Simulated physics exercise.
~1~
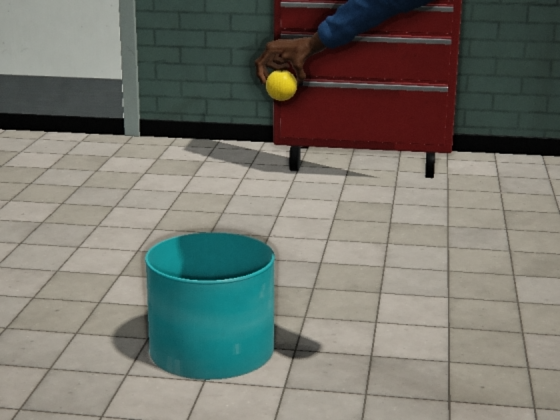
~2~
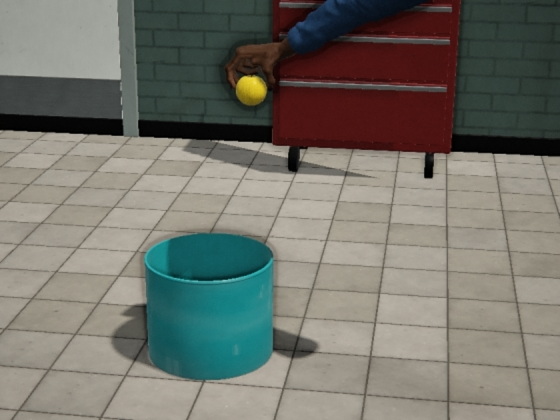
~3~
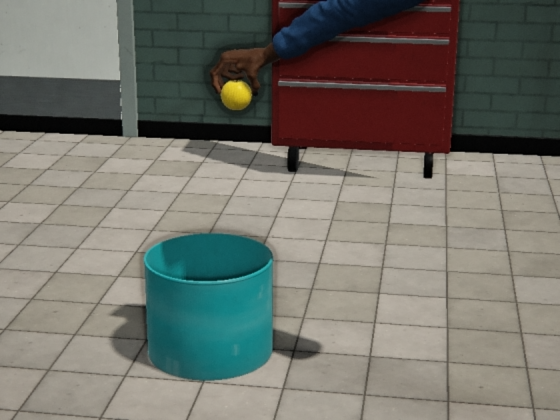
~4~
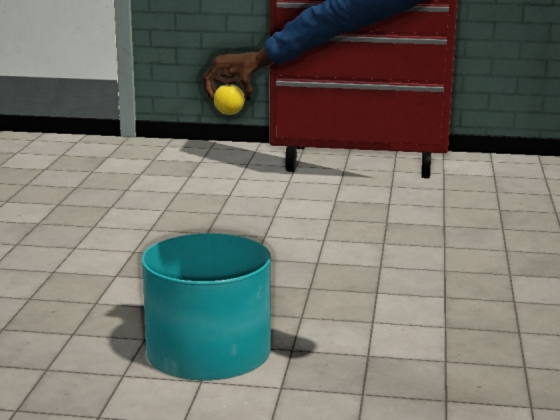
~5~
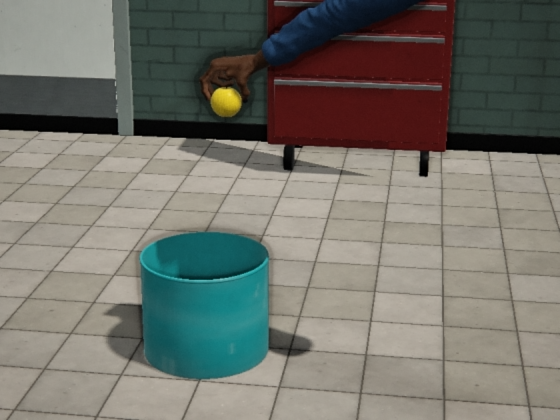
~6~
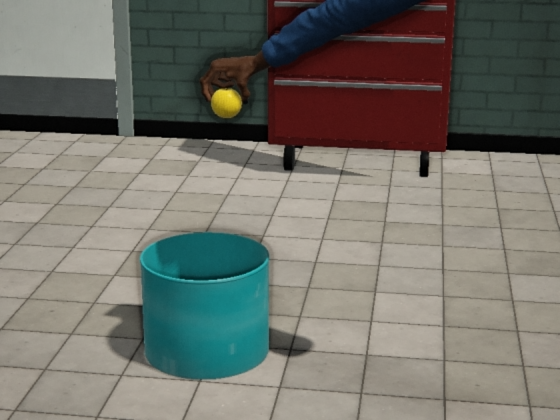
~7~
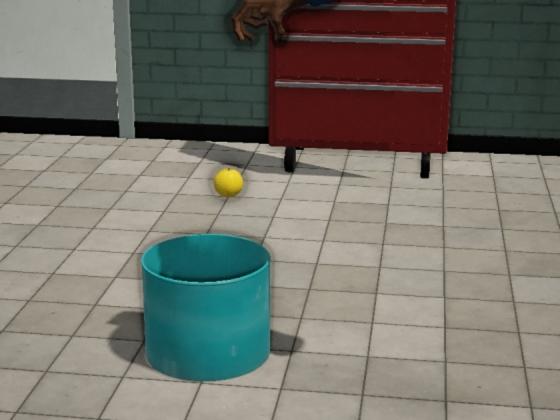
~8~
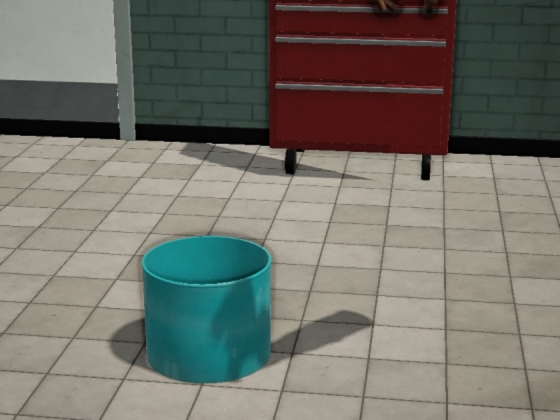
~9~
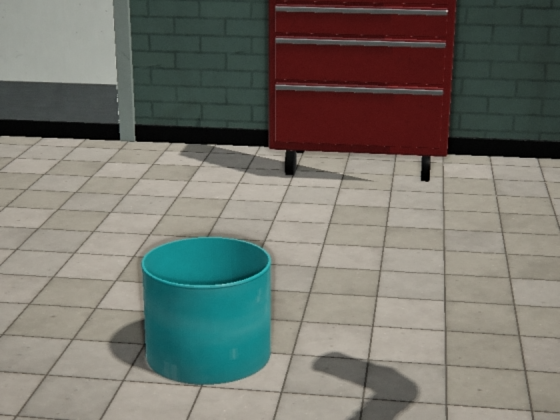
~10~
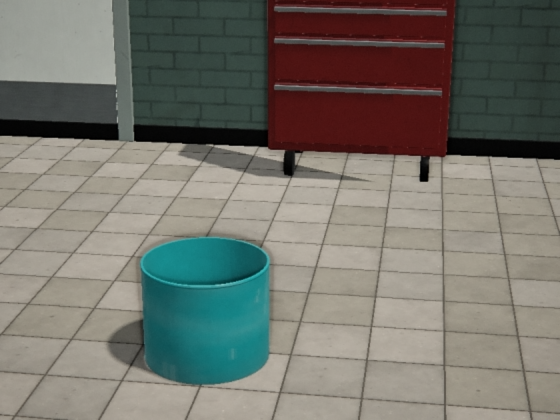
In the video, a hand holding a round yellow fruit in front of a red drawer cabinet moves left and slightly down, pauses, then lets go and withdraws. The fruit falls into a teal container on the tiled floor and stays inside, out of sight.
